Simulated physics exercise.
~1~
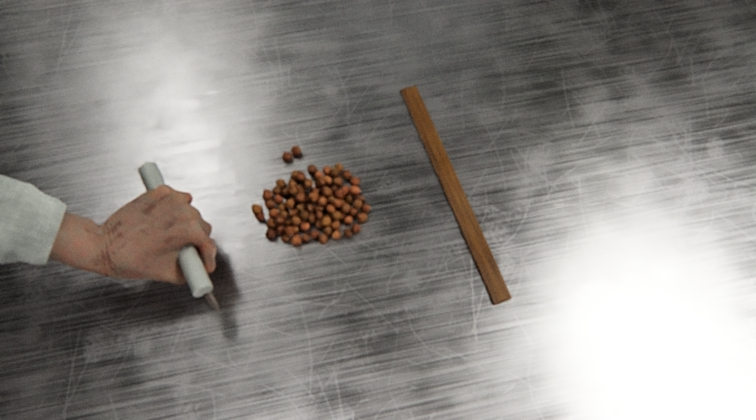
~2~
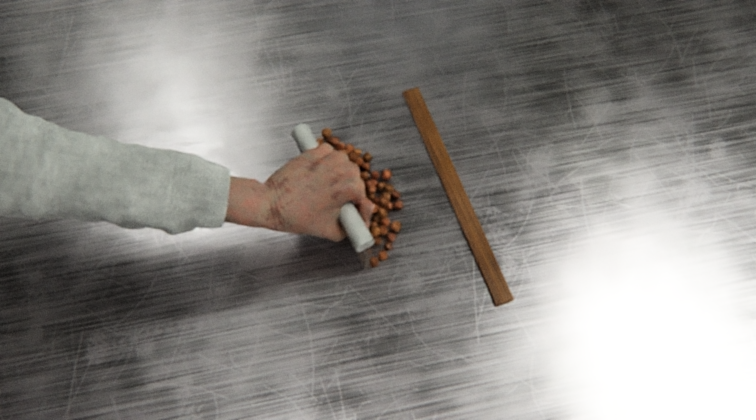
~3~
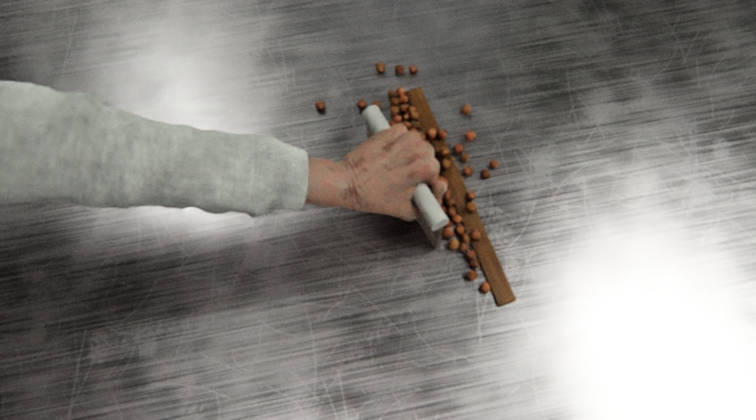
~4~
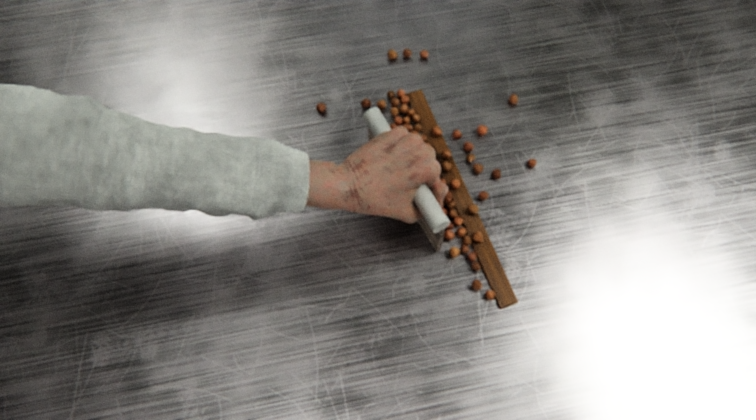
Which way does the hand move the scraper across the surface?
The hand moves the scraper to the right, toward the wooden strip.
